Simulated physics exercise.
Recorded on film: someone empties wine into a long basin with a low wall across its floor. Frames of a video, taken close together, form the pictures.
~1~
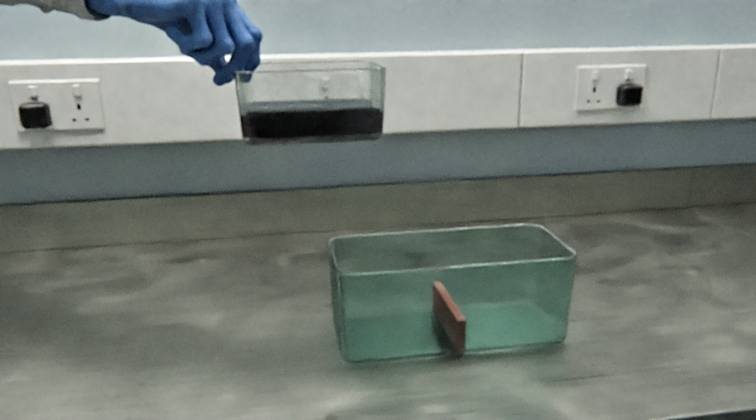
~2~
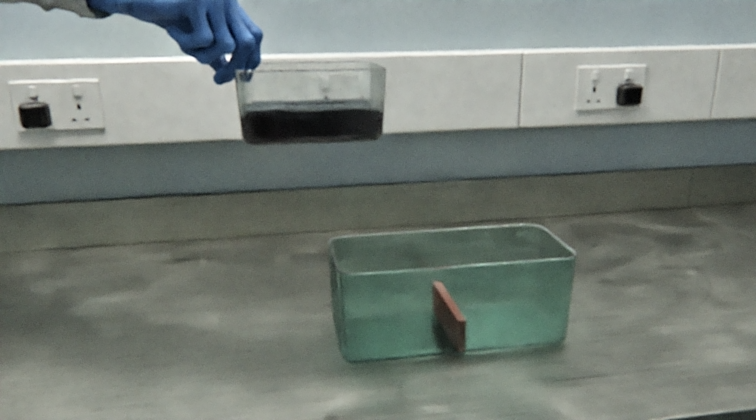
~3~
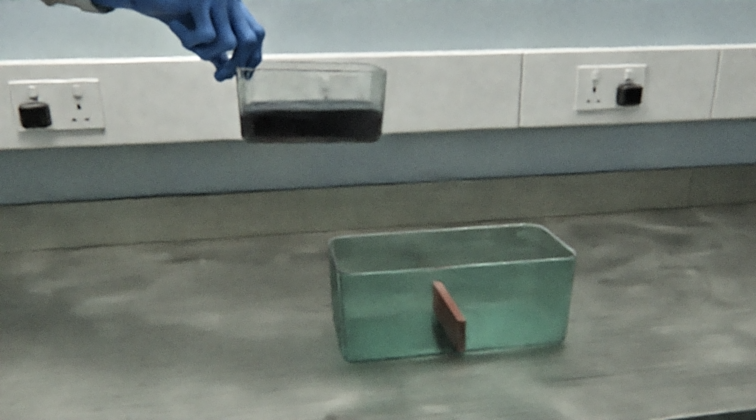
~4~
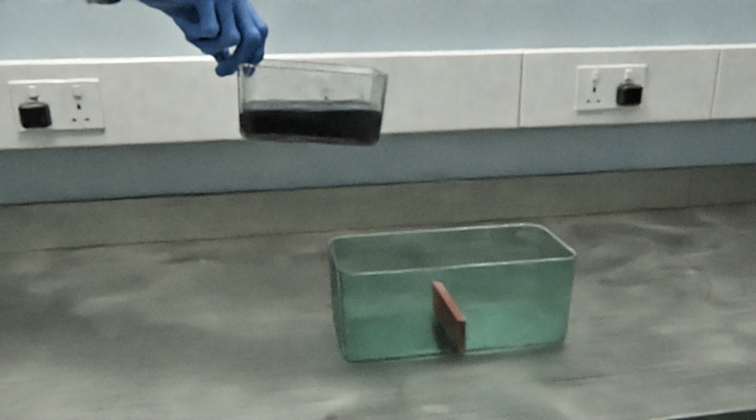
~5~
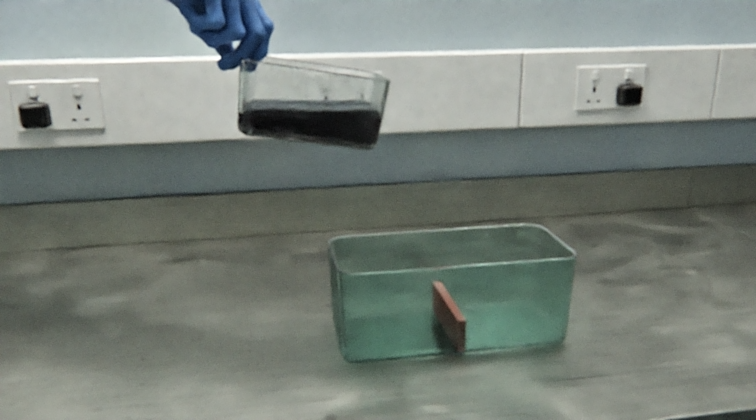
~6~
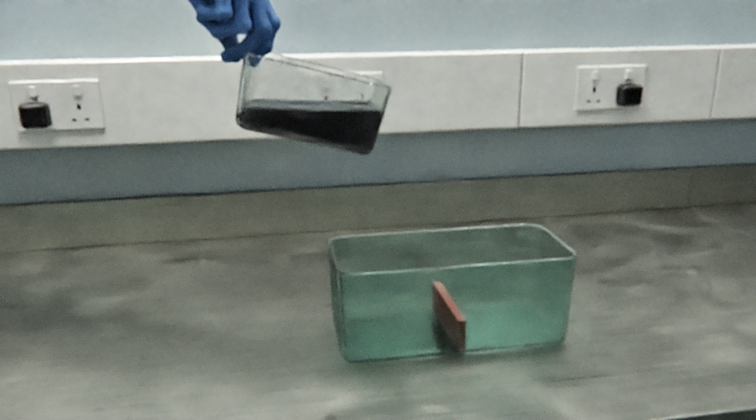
At the start, a blue-gloved hand holds a small clear container of dark liquid level above a long glass basin with a low reddish wall inside. The hand then shifts slightly right and tilts the container gradually, its right end dipping while the liquid's surface stays roughly level.
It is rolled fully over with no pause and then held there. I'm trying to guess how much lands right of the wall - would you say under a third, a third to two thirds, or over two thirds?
I reckon what ends right of the wall does not reach a third.
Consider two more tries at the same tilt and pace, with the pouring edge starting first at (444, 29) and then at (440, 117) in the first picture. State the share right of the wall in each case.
You'd get 90 percent from the first and 75 percent from the second.
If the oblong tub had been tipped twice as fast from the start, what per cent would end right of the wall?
It comes to some 5 in a hundred.
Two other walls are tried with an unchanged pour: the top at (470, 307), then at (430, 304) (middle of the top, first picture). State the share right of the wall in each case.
That'd be about 10 percent for the first and about 35 percent for the other.
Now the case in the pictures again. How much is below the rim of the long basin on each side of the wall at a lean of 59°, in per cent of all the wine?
The left part holds close to 5 per cent, the right part close to 0.
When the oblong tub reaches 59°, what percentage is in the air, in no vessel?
Some 25 per cent, I'd say.
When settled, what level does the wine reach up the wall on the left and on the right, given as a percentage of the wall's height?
Close to 60 for the left and 0 for the right.
A moment on, the oblong tub is tipped part way and 71 per cent is still to pour, 3 is left of the wall and 0 right of it.
Next, the oblong tub is tipped on its side and 23 per cent is still to pour, 57 is left of the wall and 2 right of it.
Then the oblong tub is tipped on its side and 3 per cent is still to pour, 88 is left of the wall and 3 right of it.
Later the oblong tub is tipped on its side and 0 per cent is still to pour, 95 is left of the wall and 4 right of it.
At rest 95 per cent lies left of the wall, 4 right of it and 1 outside.
